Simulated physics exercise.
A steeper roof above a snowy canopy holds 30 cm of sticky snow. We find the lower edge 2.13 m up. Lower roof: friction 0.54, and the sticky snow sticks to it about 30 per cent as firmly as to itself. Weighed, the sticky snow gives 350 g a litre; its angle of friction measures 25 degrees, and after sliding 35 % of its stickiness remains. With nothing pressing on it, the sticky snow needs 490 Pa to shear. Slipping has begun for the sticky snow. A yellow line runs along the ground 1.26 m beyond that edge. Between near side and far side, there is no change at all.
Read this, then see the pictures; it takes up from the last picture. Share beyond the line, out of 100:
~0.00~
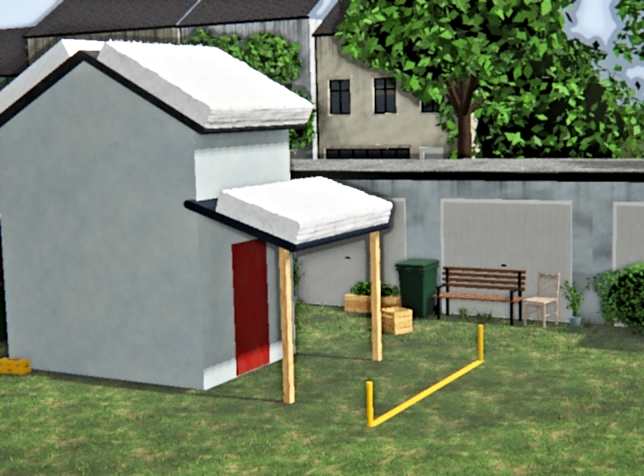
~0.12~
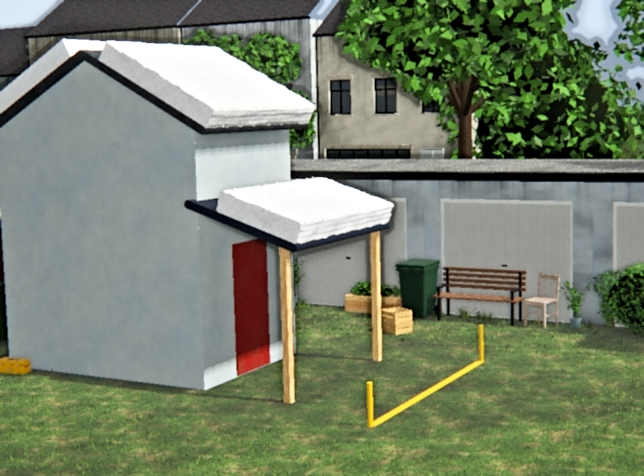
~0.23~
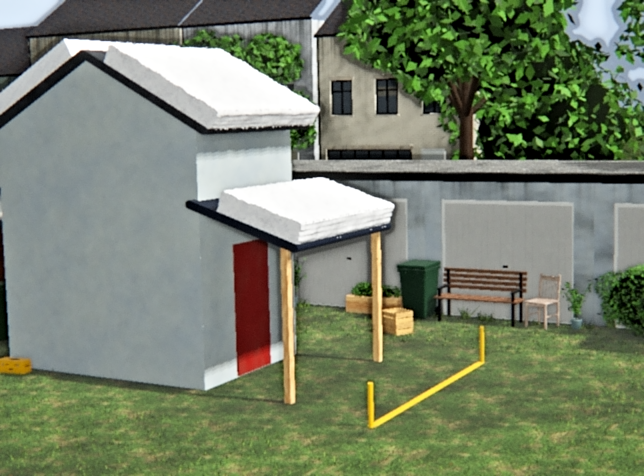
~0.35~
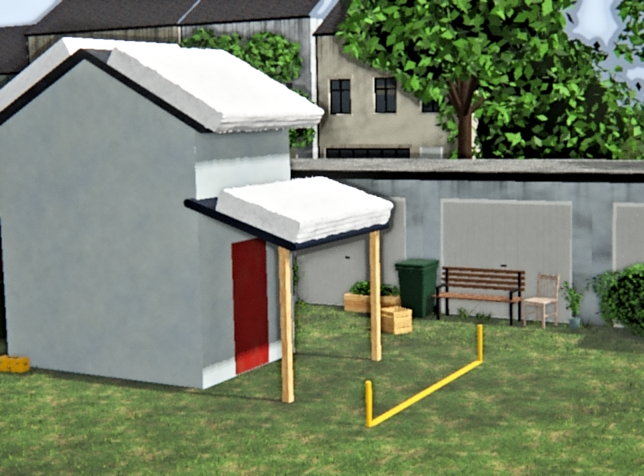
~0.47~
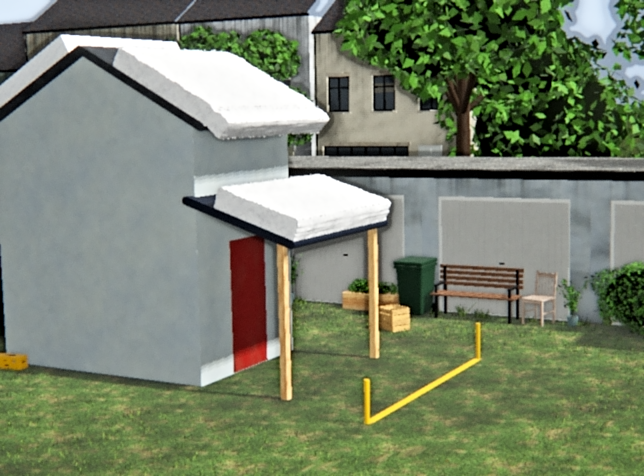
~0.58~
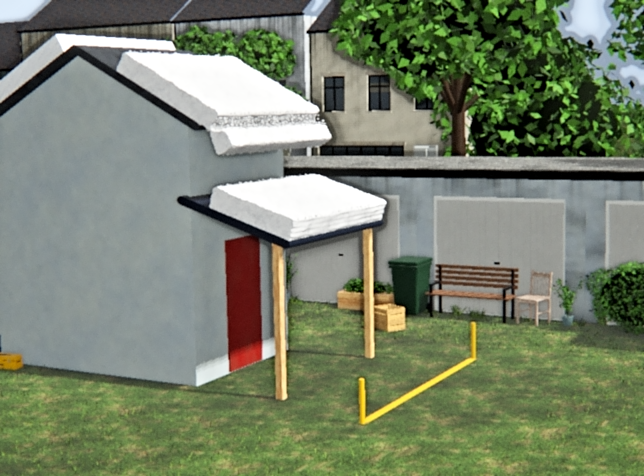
45 %.
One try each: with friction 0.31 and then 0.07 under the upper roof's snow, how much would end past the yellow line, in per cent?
Try 1: 40 %; try 2: 50 %.
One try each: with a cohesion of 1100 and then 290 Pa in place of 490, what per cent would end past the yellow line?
Result: 35 % for the first case, 50 % for the second.
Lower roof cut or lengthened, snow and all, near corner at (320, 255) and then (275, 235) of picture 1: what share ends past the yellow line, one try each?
Try 1: Near 45 %; try 2: Near 40 %.
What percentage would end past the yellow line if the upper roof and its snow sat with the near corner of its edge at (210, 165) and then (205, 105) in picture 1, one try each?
In that order: 30 %, 45 %.
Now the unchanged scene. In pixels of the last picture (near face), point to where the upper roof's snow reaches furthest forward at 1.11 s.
Around pixel (292, 210).
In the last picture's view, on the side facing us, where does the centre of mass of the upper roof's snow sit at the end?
It comes out near (429, 387), give or take.
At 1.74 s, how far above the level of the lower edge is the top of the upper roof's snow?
At that moment it reaches around 0.7 m above the edge.
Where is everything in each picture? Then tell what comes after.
In the first picture, leading edge of the sticky snow at (206, 107).
In the second picture, leading edge of the sticky snow at (207, 108), its middle shifted 2.0 cm.
In the third picture, leading edge of the sticky snow at (212, 110), its middle shifted 7.9 cm, 4 % of it past the upper edge, in one piece.
In the fourth picture, leading edge of the sticky snow at (216, 126), its middle shifted 18 cm, 9 % of it past the upper edge, in one piece.
In the fifth picture, leading edge of the sticky snow at (223, 116), its middle shifted 32 cm, 16 % of it past the upper edge, cracking.
In the sixth picture, leading edge of the sticky snow at (228, 134), its middle shifted 51 cm, 25 % of it past the upper edge, cracking.
After 1.11 s, none is below the lower edge and 0 % is past the line.
After 1.74 s, 54 % is below the lower edge and 9 % is past the line.
After 2.37 s, 69 % is below the lower edge and 45 % is past the line.
After 3.00 s, 69 % is below the lower edge and 45 % is past the line.
After 3.10 s, at the end, 69 % is below the lower edge and 45 % is past the line.
